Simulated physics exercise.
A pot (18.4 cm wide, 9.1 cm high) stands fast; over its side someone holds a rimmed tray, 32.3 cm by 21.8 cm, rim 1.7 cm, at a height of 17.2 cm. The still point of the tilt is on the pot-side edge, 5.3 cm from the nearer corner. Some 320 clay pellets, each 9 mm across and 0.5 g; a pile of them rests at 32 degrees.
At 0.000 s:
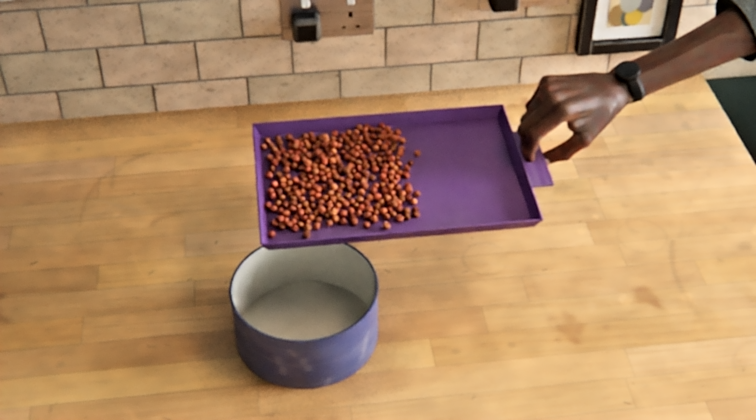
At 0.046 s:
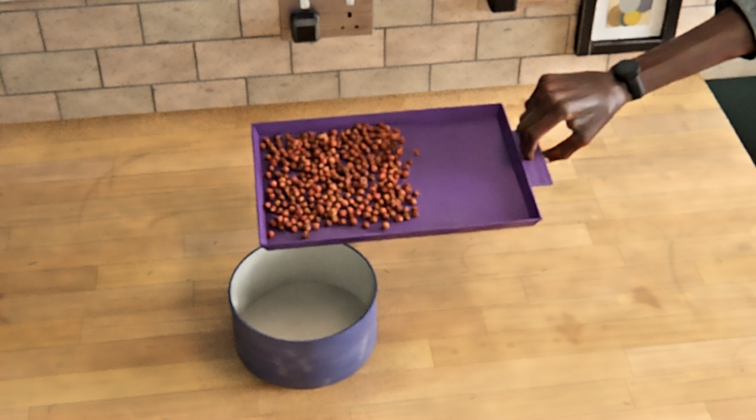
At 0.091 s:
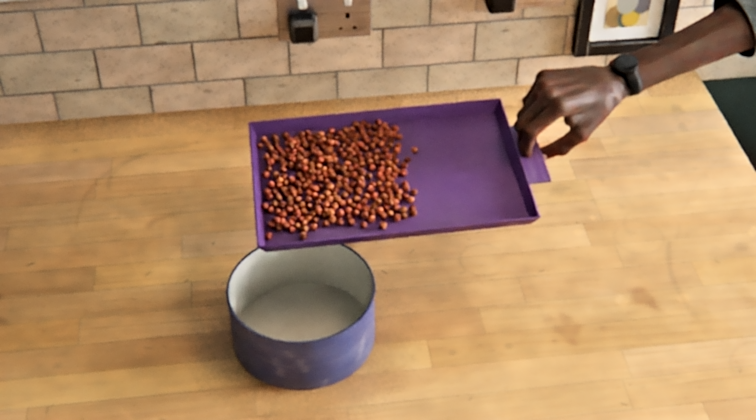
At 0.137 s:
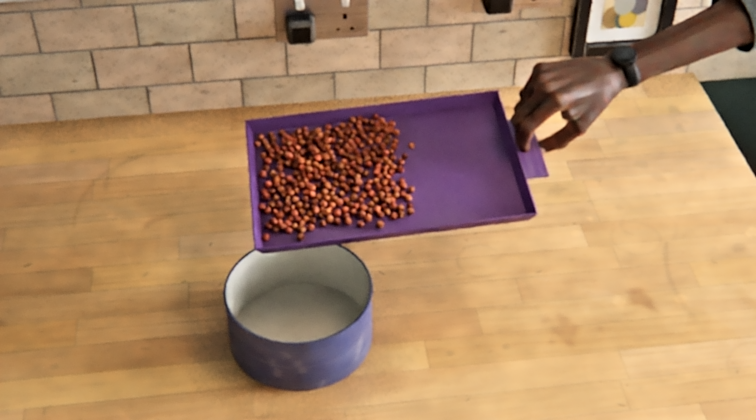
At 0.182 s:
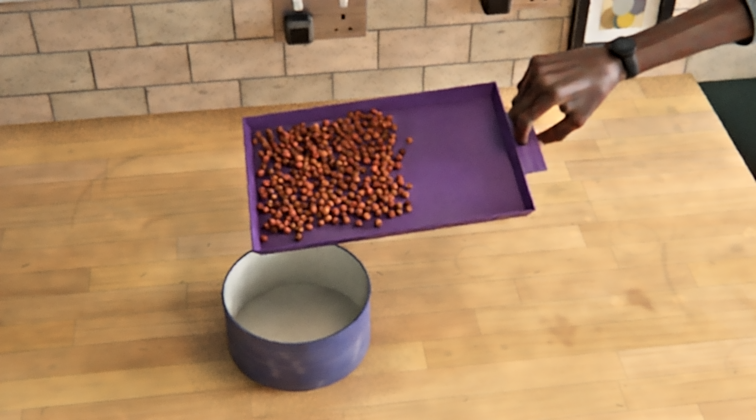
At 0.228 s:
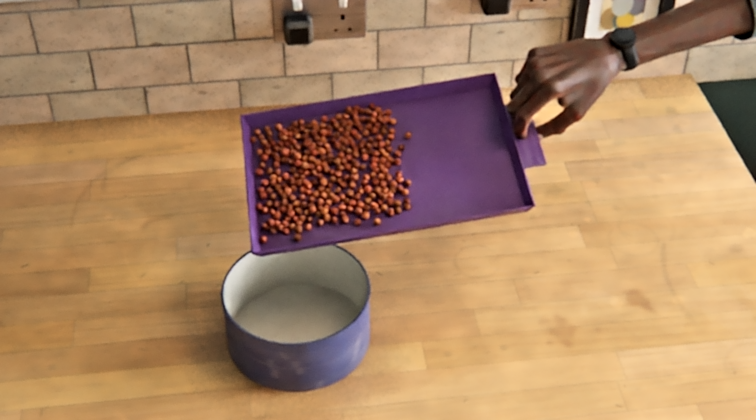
Kitchen worktop with a hand slightly raising the right end of a purple tray of reddish-brown pellets above a round pot.
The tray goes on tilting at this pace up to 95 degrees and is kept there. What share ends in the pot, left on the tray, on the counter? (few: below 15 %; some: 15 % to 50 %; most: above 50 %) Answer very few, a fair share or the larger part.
In the pot: The larger part; left on the tray: Very few; on the counter: Very few.
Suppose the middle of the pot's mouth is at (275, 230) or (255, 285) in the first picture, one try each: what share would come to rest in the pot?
About 0 and 95 per cent.
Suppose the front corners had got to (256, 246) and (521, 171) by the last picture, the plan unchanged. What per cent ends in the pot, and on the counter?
Pot 45, counter 55.
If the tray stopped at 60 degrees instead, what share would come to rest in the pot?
It would be near 70 per cent.
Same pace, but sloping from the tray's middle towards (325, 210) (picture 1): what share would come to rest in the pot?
About 60 per cent.
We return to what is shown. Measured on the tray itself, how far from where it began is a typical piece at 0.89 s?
Roughly 5 cm.
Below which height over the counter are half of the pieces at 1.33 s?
Roughly 14 cm.
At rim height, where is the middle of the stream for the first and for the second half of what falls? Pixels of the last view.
First near (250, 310), later near (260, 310).
After 0.89 s, tilt 50 degrees; the tray holds 100 %, the pot 0 %.
After 1.33 s, tilt 77 degrees; the tray holds 50 %, the pot 25 %.
Then, at 1.84 s, tilt 95 degrees; the tray holds 0 %, the pot 95 %.
By 2.2 s all is still; pot 95 %, tray 0 %, counter 5 %.
